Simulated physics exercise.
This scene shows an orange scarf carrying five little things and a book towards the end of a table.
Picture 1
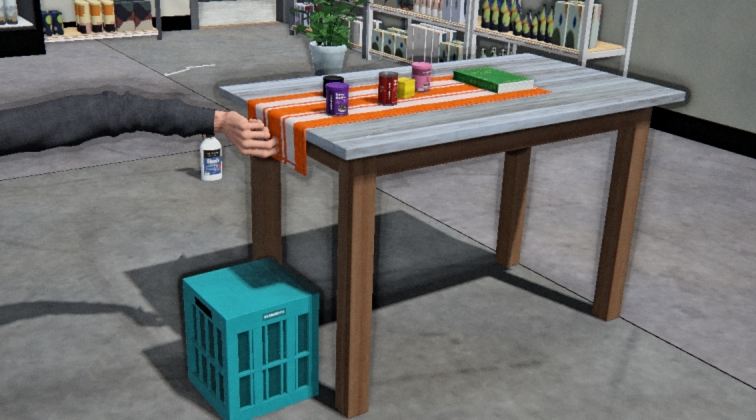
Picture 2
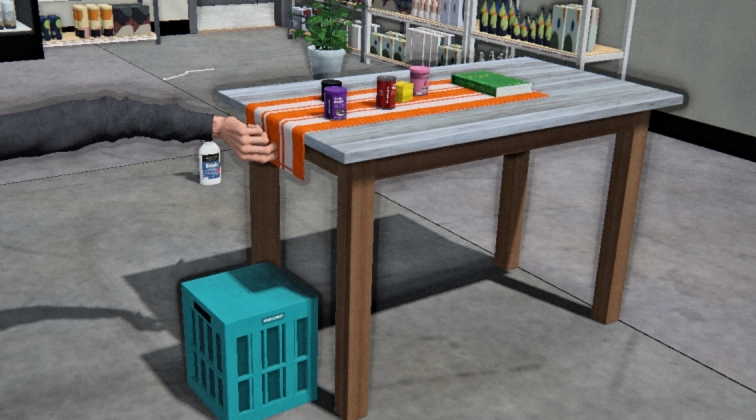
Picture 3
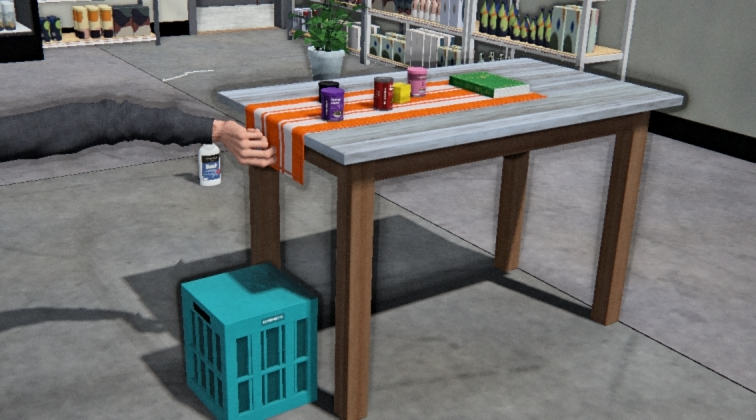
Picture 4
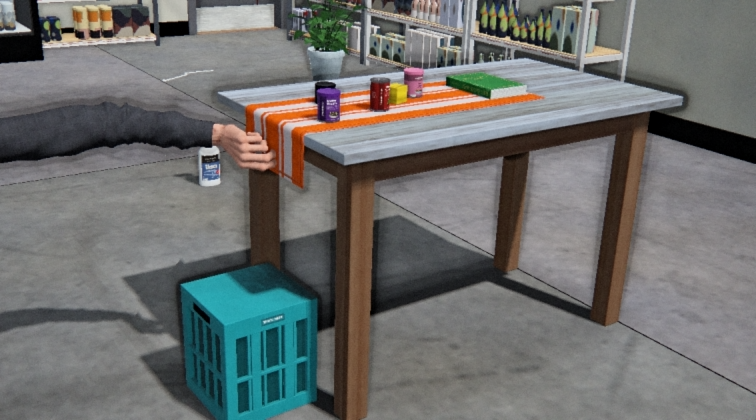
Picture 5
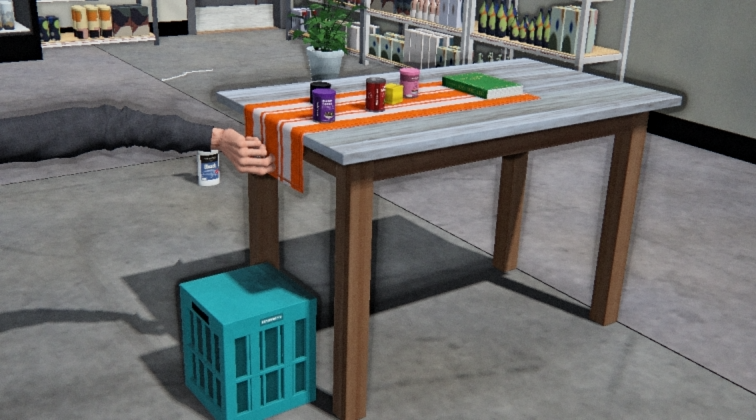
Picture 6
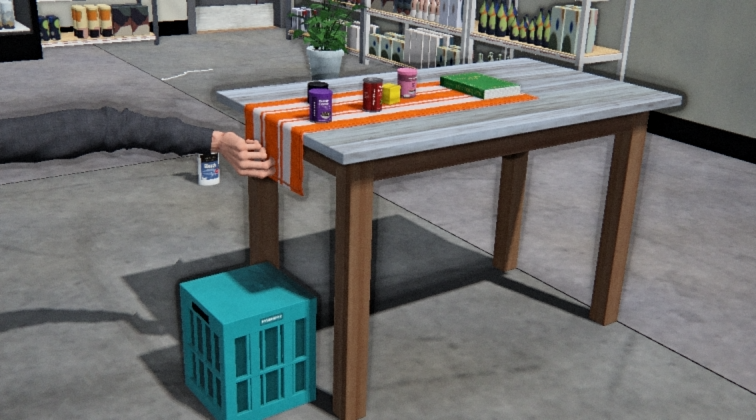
A hand at the end of a dark-sleeved arm reaches in from the left to a grey-topped wooden table in a shop-like room with stocked shelves, seen from slightly above. An orange-and-white striped cloth holds purple, black, red, yellow and pink containers and a green book, with a teal crate below left. The hand draws the cloth slightly left and down, shifting the objects along, while the camera stays nearly still.
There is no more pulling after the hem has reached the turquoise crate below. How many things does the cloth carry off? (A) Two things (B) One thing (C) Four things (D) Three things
(D) Three things.
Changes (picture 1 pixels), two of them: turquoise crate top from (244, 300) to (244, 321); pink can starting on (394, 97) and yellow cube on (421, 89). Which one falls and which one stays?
As for the pink can, it leaves the top; as for the yellow cube, it stays in place.
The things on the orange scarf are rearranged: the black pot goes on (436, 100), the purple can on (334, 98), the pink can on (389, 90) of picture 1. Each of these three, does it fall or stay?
Black pot: Still on; purple can: Off; pink can: Still on.
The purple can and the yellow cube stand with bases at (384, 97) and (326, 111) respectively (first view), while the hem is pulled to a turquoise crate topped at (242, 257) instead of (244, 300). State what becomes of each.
Result: Purple can still there, yellow cube gone.
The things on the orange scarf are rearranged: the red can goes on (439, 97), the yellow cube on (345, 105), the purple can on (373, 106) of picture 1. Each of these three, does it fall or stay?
Final state: The red can is still in place, the yellow cube is no longer up, the purple can is no longer up.
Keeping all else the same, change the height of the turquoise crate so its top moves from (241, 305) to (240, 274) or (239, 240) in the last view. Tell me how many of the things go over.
First height: 2; second height: 1.
A little later, hem near (272, 210); all still up.
Next, hem near (271, 250); purple can and black pot gone.
Later still, hem on the crate; purple can, black pot and red can gone.
When it is over, hem on the crate; purple can, black pot and red can gone. The table loses three.
